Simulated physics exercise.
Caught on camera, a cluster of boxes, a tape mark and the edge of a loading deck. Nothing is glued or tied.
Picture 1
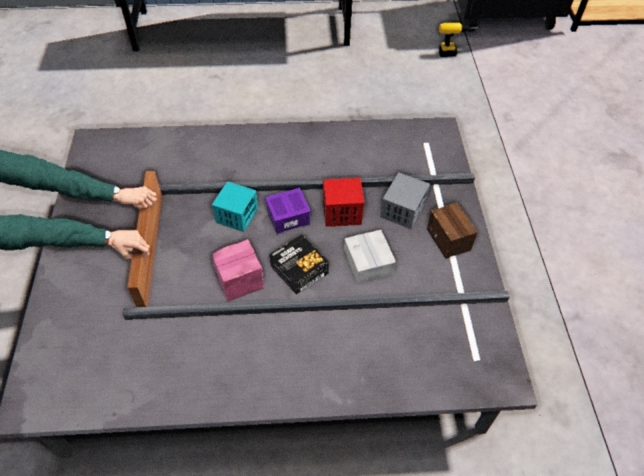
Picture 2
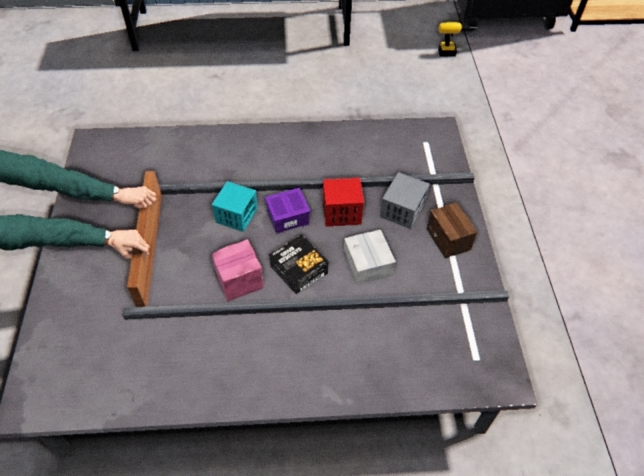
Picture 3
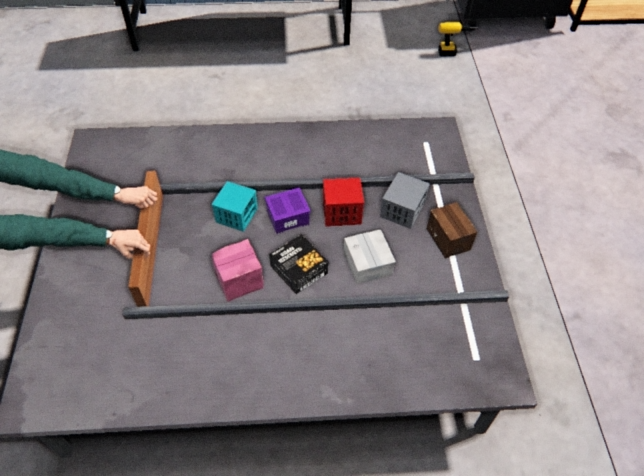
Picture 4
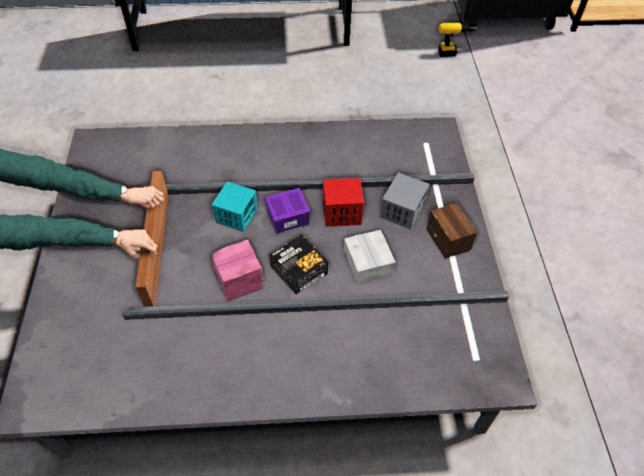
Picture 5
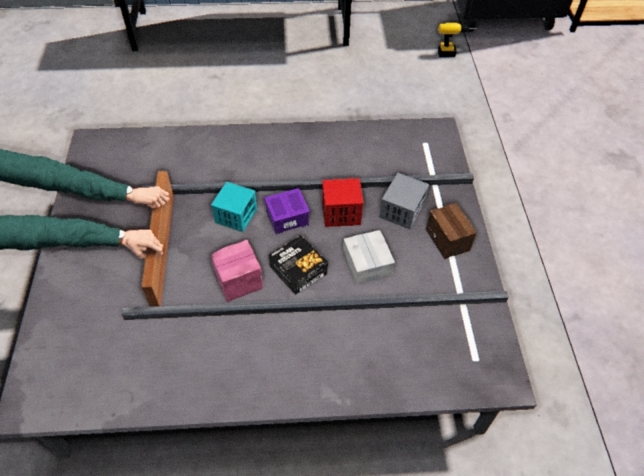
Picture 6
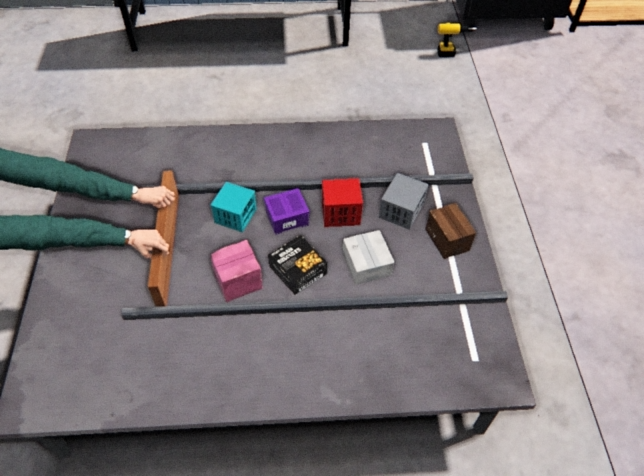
Two hands in green sleeves grip a brown wooden plank at the left of a dark grey table, seen from above in a concrete-floored workshop. Between two dark rails sit teal, purple, red, grey, pink, black and white boxes, with a brown one by a white tape line at right. The hands slide the plank slightly rightward, while the boxes and camera stay still.
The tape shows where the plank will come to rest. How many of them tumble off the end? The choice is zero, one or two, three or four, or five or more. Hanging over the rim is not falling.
Outcome: The number that fall off is five or more.
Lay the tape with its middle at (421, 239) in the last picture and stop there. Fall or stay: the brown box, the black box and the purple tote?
The brown box drops off; the black box stays on; the purple tote remains up.
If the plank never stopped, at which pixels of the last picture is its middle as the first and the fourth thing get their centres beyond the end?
About (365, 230), then (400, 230).
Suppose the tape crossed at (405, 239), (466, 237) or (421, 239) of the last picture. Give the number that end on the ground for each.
The counts: 4, 6 and 4.
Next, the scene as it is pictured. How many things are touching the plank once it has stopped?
In contact: 2.
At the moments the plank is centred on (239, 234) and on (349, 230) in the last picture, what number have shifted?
First 4, then 8.
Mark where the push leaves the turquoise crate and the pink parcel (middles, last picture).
About (456, 194), and the other about (479, 270).
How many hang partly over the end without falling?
That would be 0.
Soon after, none off yet; brown box at rest near (450, 231); grey crate at rest near (403, 201); white box at rest near (368, 257).
Then, none off yet; brown box moving near (453, 231); grey crate moved about its own width near (444, 196); white box moved about its own width near (427, 251).
Further on, two off so far; brown box falling near (512, 270); grey crate falling near (501, 238); white box moved well along near (492, 240).
At rest, the number that fall off is five or more; fallen, purple tote, black box, red crate, white box, grey crate and brown box.
